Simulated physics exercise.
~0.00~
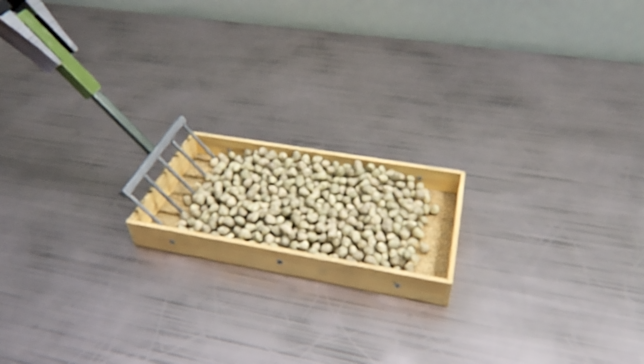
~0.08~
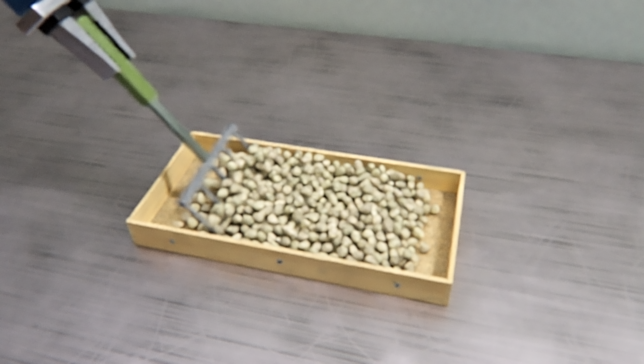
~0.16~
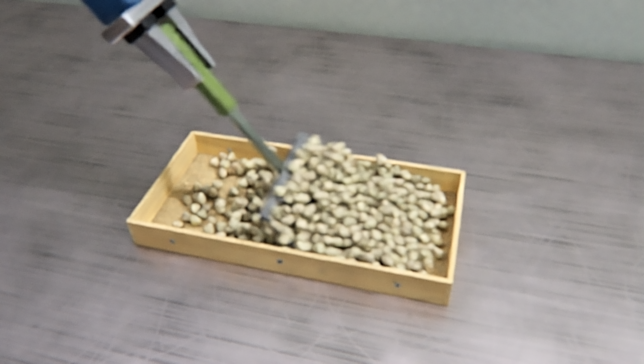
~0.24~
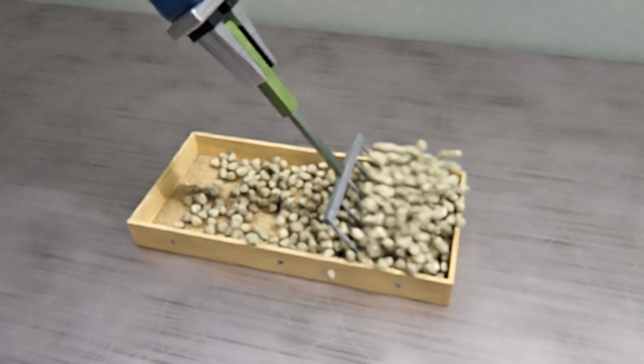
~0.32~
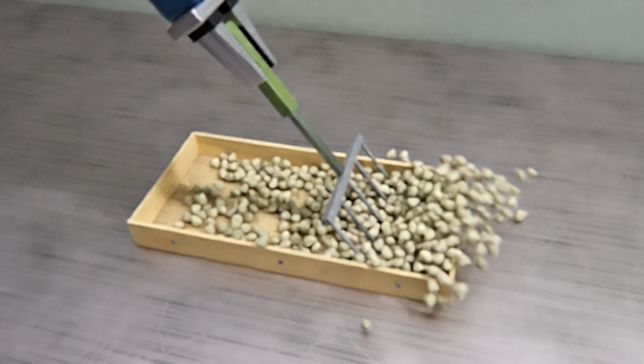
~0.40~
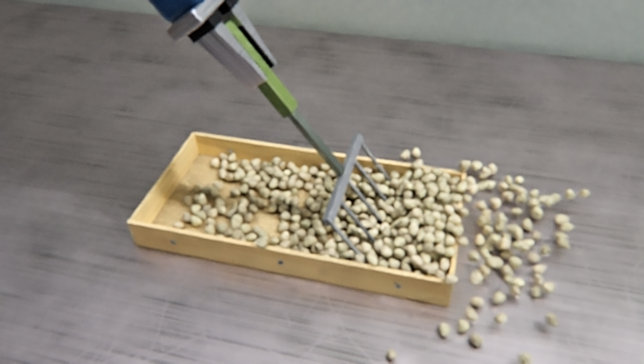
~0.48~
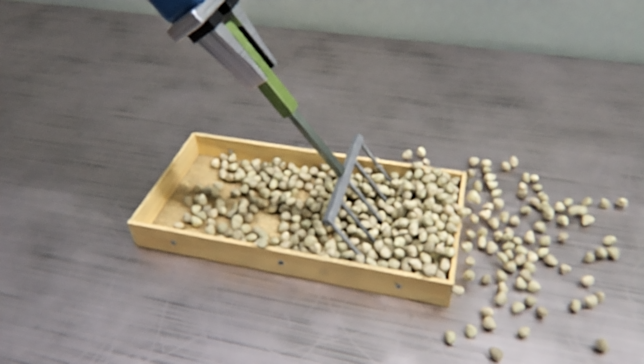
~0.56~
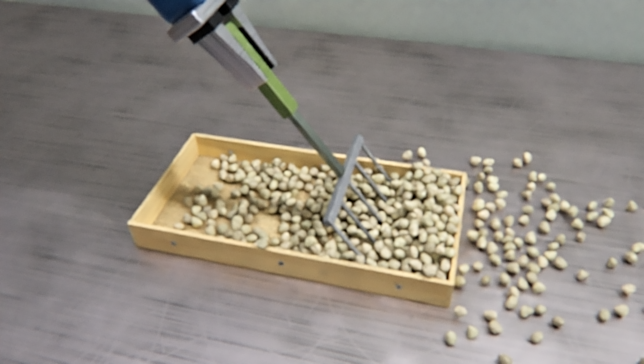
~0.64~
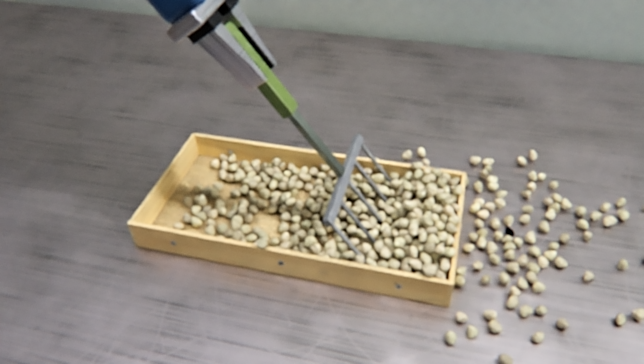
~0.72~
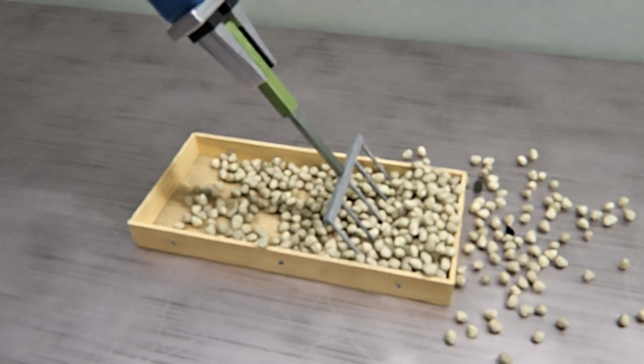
A comb held by a robot arm swept right through a shallow wooden tray of pale beans, piling them up and pushing some over the far right end, then stopped in the tray while the spilled beans scattered across the gray table and settled.
